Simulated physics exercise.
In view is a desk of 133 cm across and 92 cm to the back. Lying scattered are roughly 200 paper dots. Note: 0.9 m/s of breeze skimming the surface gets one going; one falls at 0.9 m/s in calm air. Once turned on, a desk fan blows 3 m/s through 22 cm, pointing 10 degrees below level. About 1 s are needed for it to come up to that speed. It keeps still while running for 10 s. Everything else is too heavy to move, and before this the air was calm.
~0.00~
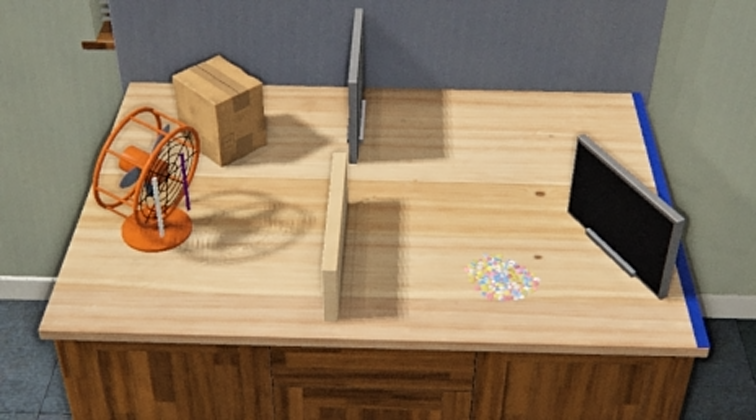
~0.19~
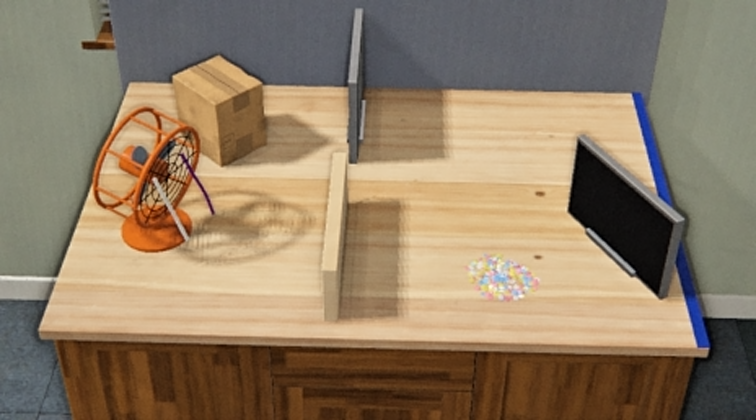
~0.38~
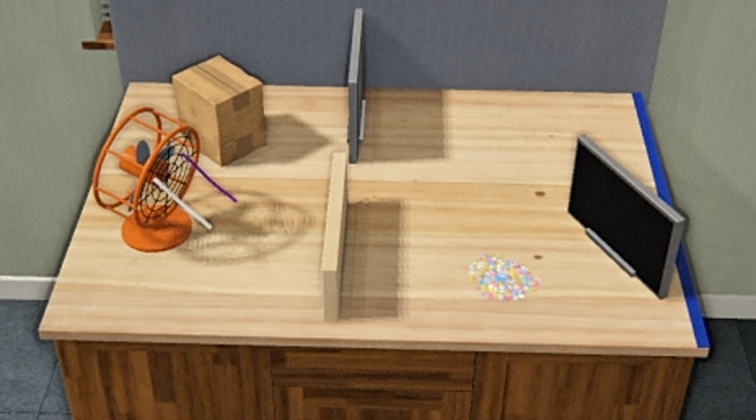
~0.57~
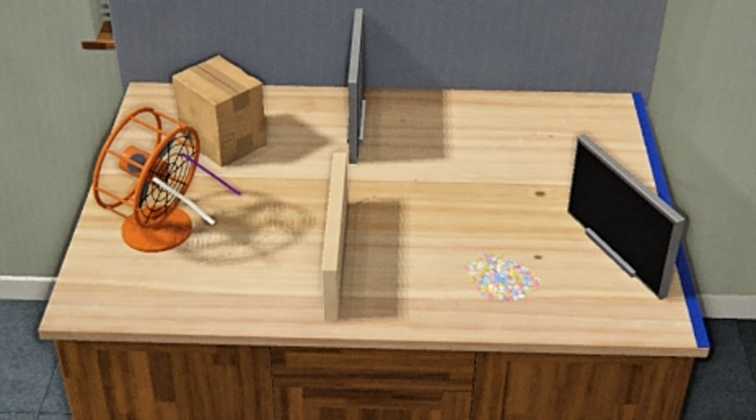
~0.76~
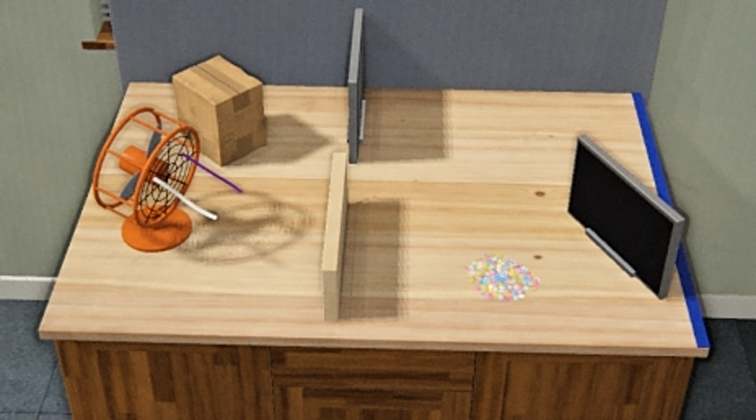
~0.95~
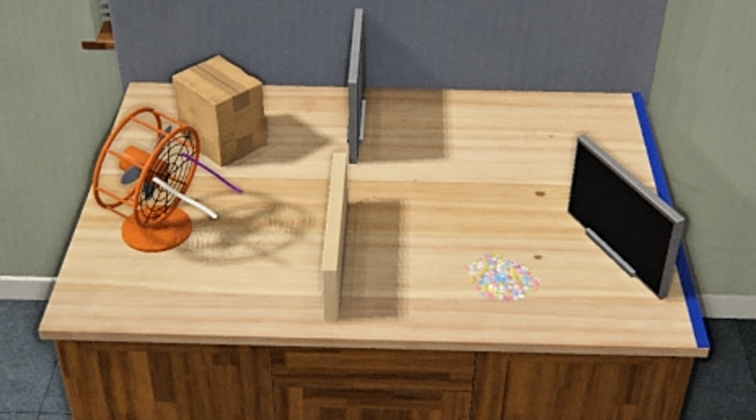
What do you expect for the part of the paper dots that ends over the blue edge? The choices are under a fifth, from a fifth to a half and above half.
Under twenty percent.
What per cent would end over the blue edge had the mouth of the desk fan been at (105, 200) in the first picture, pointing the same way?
Result: Approx. 0 %.
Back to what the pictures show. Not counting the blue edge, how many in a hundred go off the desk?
80 %.
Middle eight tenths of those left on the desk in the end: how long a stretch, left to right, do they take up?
The middle group spans some 10 cm.
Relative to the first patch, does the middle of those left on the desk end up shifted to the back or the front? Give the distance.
I'd say toward the front edge, by something like 15 centimetres.
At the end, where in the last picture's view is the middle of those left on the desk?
Around (482, 335).
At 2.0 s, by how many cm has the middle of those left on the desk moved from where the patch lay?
Measured offset: Approx. 0 cm.
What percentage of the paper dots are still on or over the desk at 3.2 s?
Some 100 per cent.
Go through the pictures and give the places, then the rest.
The middle of the paper dots is near (498, 278), none has stirred yet and the mouth of the desk fan is at (148, 168), in the first frame.
The middle of the paper dots is near (498, 278), none has stirred yet and the blue edge is centred on (671, 203), in the second frame.
The middle of the paper dots is near (498, 278), none has stirred yet, the top of a laptop is at (629, 175) and the top of a board is at (335, 207), in the third frame.
The middle of the paper dots is near (498, 278) and none has stirred yet, in the fourth frame.
The middle of the paper dots is near (498, 278) and none has stirred yet, in the fifth frame.
The middle of the paper dots is near (498, 278) and none has stirred yet, in the sixth frame.
After 2.0 s, 0 % are over the blue edge; the middle of those still in play is near (498, 278); 0 % have settled or left.
After 3.2 s, 0 % are over the blue edge; the middle of those still in play is near (497, 290); 0 % have settled or left.
After 5.5 s, 0 % are over the blue edge; the middle of those still in play is near (491, 325); 46 % have settled or left.
After 10.0 s, at the end, 0 % are over the blue edge; the middle of those still in play is near (482, 335).
